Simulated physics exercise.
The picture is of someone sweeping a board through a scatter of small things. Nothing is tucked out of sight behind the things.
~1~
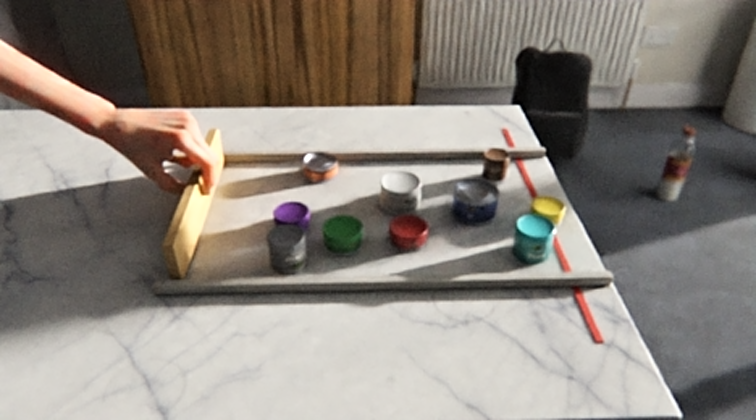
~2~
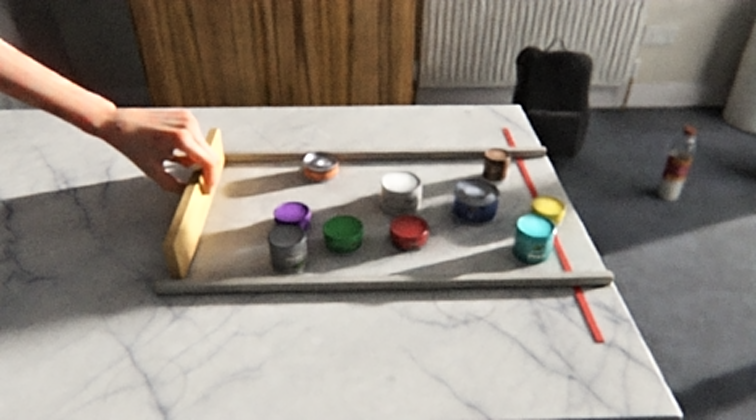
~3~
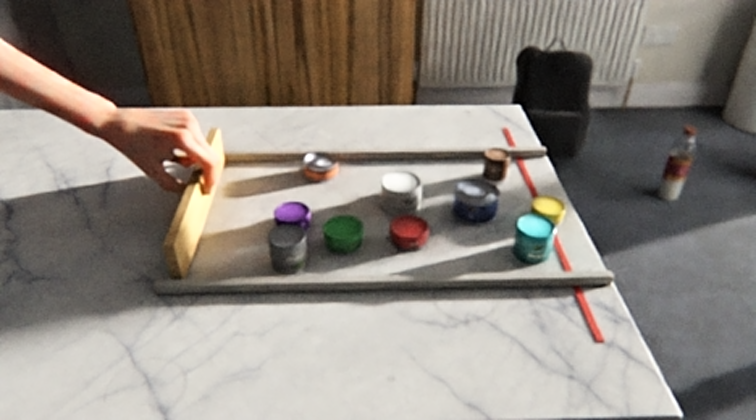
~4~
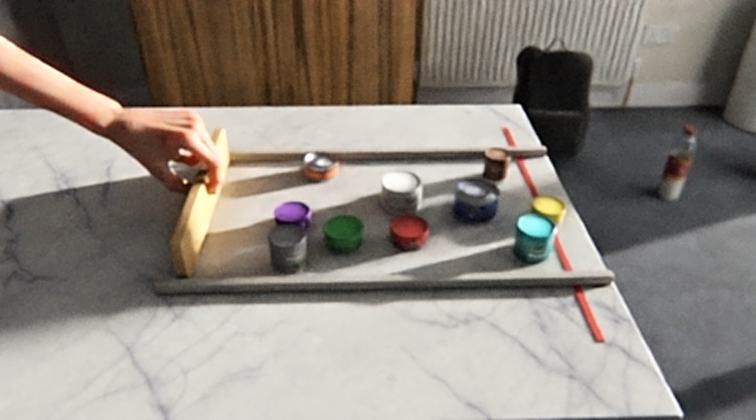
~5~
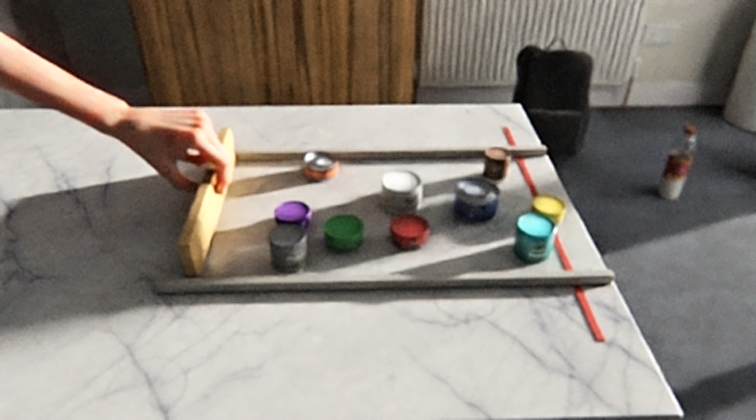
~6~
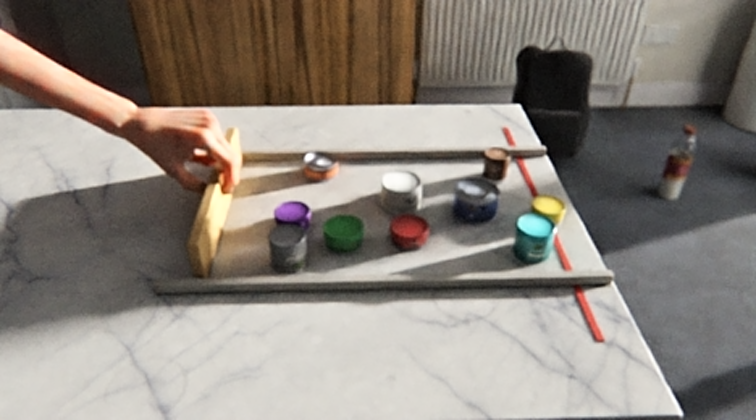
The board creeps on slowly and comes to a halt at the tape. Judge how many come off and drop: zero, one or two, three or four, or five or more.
So in the end, at least five bits get shoved clean off.
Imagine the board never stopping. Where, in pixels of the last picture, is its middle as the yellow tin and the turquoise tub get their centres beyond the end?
First near (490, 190), second near (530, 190).
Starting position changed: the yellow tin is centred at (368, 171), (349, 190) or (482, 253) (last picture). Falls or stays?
In order, it goes down; holds its place; goes down.
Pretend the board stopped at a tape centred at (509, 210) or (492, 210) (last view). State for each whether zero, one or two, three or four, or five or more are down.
The first spot gives either one or two, the second gives none.
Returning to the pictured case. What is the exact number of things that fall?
Count: 5.
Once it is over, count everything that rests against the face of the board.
5 touch it.
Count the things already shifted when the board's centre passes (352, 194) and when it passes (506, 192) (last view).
Note: First position 5; second position 10.
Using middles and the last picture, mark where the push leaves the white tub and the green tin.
One ends up near (556, 183) and the other near (577, 233).
Early on, none off yet; yellow tin at rest near (547, 211); turquoise tub at rest near (534, 239); brown pot at rest near (496, 165).
Finally, the number that fall off is five or more; lost, red pot, blue pot, brown pot, turquoise tub and yellow tin.
